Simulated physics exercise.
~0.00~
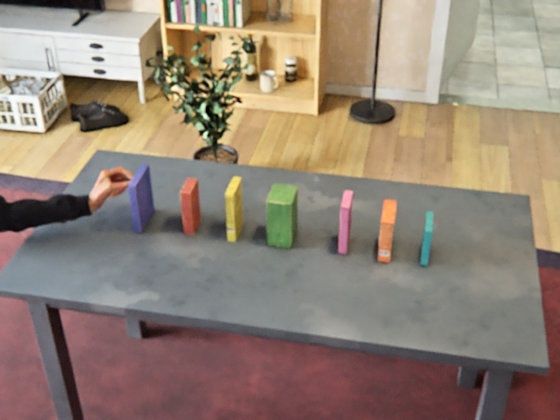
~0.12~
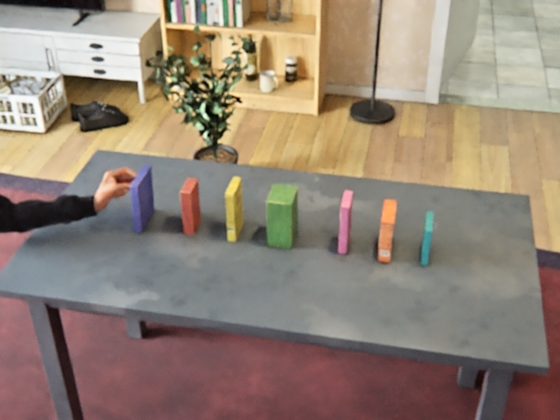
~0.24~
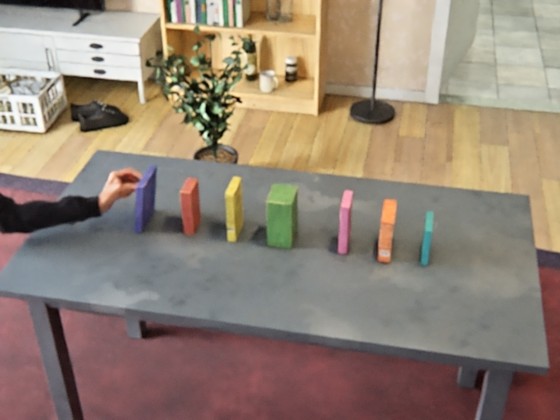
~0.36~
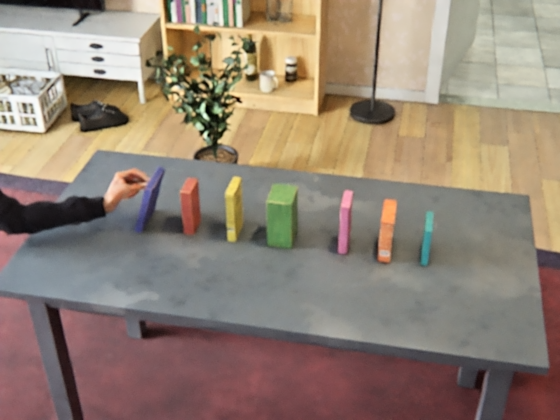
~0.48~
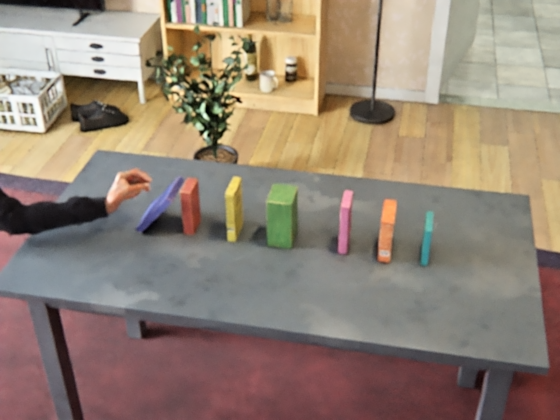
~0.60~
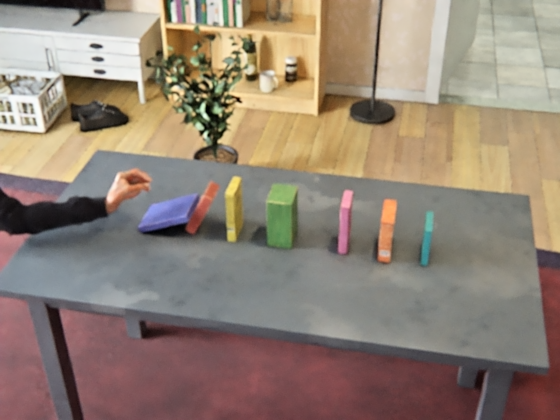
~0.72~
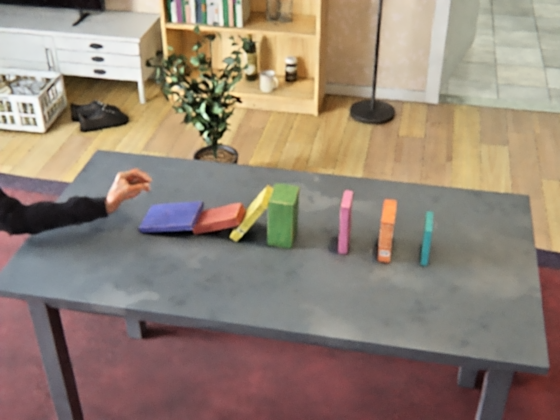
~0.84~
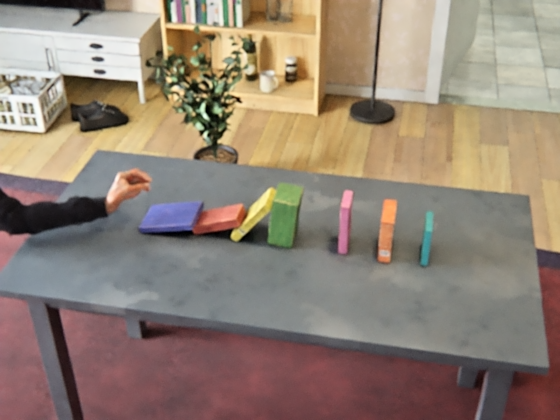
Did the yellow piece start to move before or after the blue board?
The yellow piece started to move after the blue board. It was still upright while the hand tipped the blue board, and only tilted once the red board had toppled towards it.
